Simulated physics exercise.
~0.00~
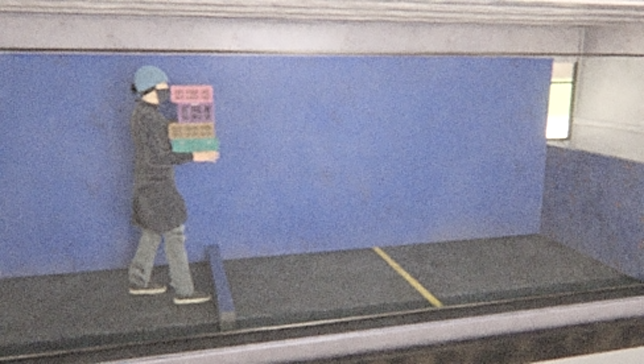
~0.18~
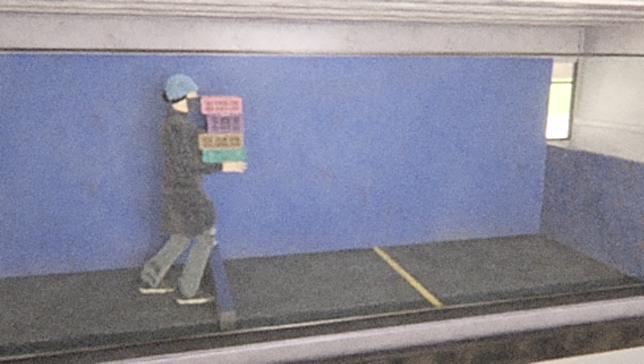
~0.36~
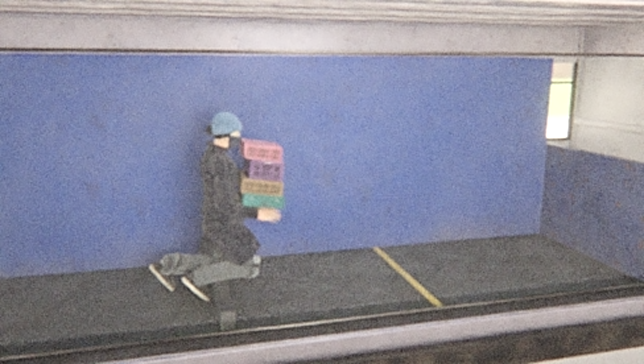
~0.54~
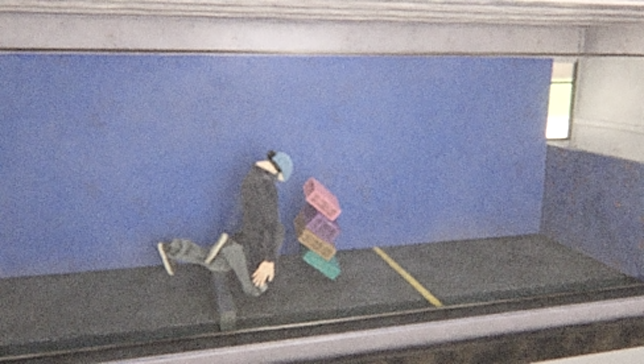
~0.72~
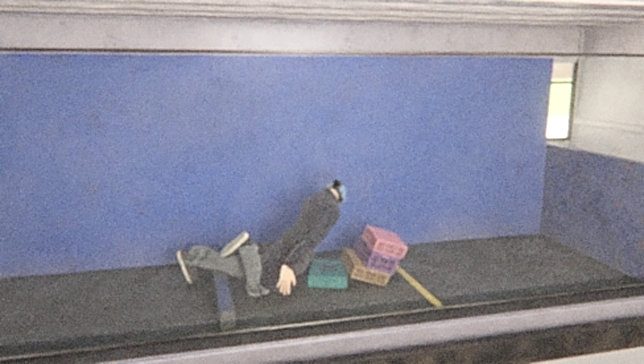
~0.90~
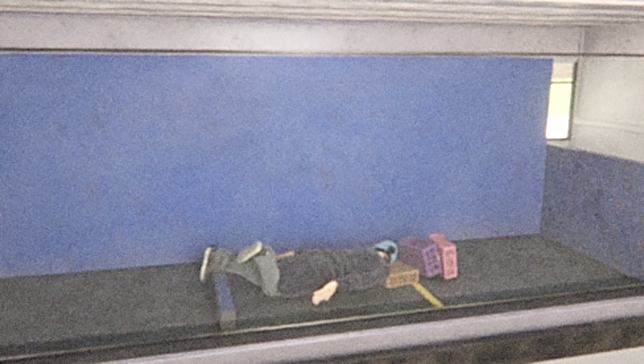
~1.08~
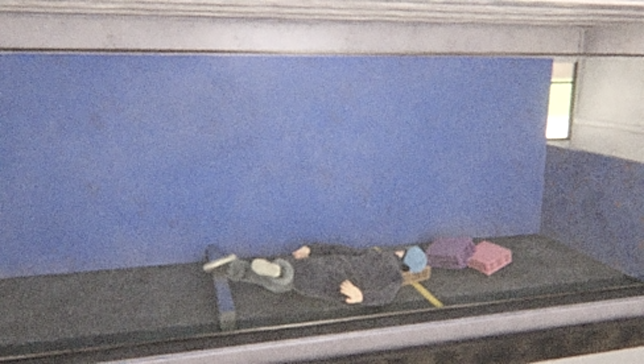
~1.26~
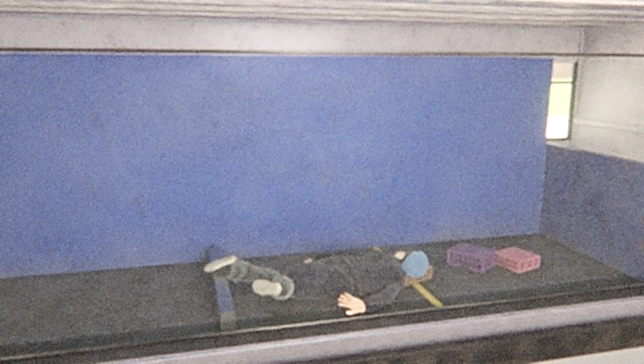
On a dark floor by a blue wall, a person carrying stacked crates trips over a rail, falling flat and spilling them rightward.
